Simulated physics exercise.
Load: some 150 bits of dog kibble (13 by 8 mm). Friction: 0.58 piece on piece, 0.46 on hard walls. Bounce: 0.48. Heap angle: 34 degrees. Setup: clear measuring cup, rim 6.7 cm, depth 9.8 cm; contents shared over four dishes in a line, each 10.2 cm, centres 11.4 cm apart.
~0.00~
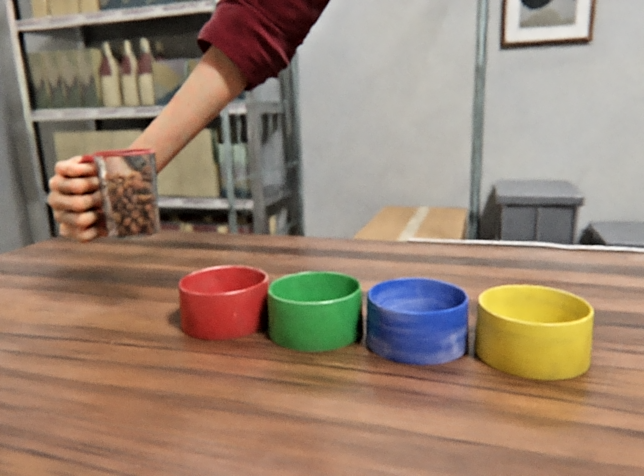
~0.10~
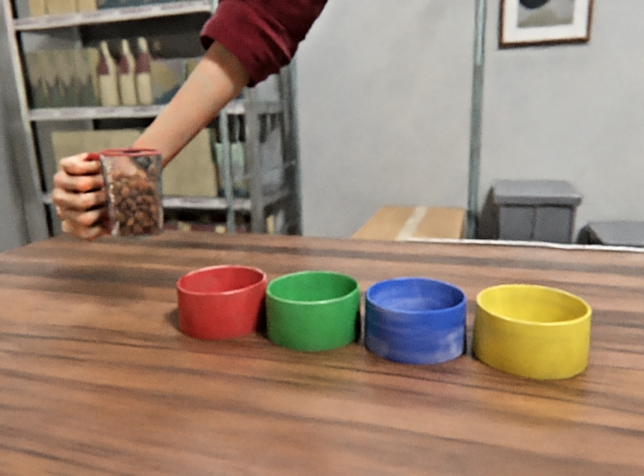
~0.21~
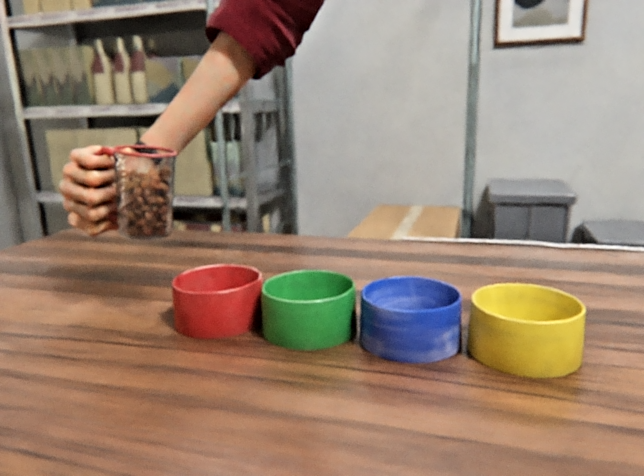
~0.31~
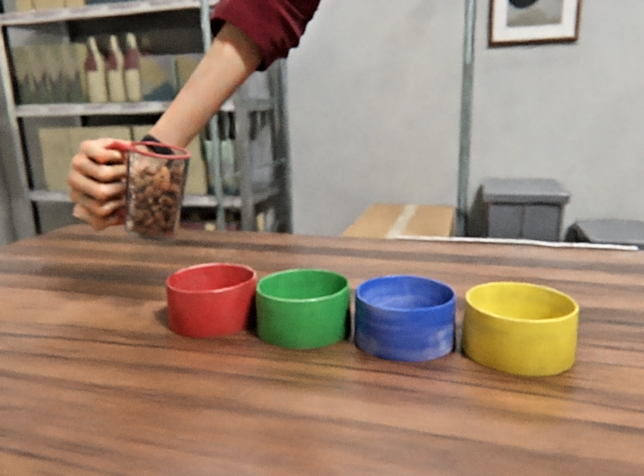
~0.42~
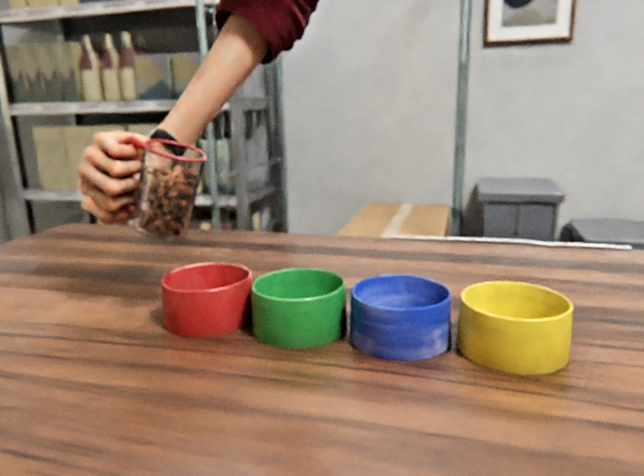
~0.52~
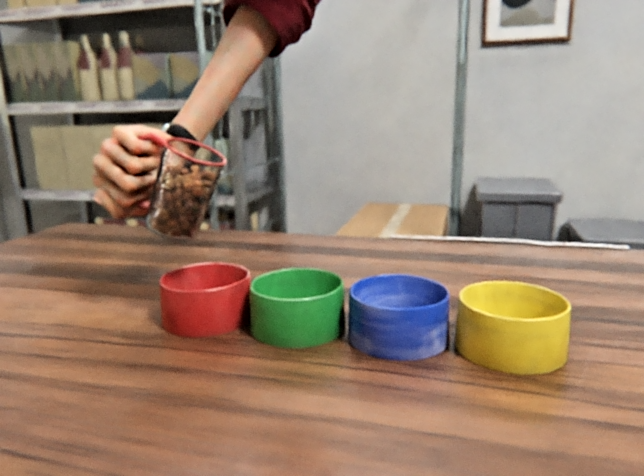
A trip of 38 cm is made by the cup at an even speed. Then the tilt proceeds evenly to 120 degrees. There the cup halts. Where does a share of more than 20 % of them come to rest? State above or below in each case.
In each case: Red dish below, blue dish below, green dish below, yellow dish above, counter below.
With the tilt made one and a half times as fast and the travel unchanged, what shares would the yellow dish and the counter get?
Then yellow 70 and counter 10.
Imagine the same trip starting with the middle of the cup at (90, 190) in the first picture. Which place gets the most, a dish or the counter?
Blue.
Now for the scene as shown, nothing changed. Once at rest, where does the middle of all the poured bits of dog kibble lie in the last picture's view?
I'd put it at about (506, 331).
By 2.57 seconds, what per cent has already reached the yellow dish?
I'd put it at about 75 % by that time.
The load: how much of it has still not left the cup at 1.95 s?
Roughly 95 per cent, I'd say.
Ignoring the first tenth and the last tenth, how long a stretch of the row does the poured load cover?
I'd put it near 6 cm.
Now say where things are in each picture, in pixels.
Cup at (130, 193), tilt 0 degrees, lip at (148, 153), moved 0.0 cm; middle of the pieces at (132, 203); red dish at (224, 279); green dish at (315, 287); blue dish at (417, 295); yellow dish at (534, 304), in the first frame.
Cup at (134, 193), tilt 2 degrees, lip at (155, 153), moved 1.0 cm; middle of the pieces at (137, 203), in the second frame.
Cup at (145, 192), tilt 8 degrees, lip at (171, 155), moved 3.2 cm; middle of the pieces at (147, 202), in the third frame.
Cup at (156, 191), tilt 13 degrees, lip at (185, 157), moved 5.5 cm; middle of the pieces at (156, 201), in the fourth frame.
Cup at (168, 191), tilt 19 degrees, lip at (202, 160), moved 7.8 cm; middle of the pieces at (167, 201), in the fifth frame.
Cup at (183, 191), tilt 24 degrees, lip at (222, 164), moved 10.0 cm; middle of the pieces at (182, 201); red dish at (205, 276); green dish at (297, 283); blue dish at (399, 291); yellow dish at (513, 299). The cup turns about 50 degrees a second and travels 22 cm a second, in the sixth frame.
After 1.38 s, tilt 69 degrees; cup holds 100 %.
After 1.95 s, tilt 99 degrees; cup holds 95 %.
After 2.57 s, tilt 120 degrees; cup holds 25 %, yellow 75 %.
By 3.3 s all is still; red 0 %, blue 0 %, green 0 %, yellow 100 %, counter 0 %.
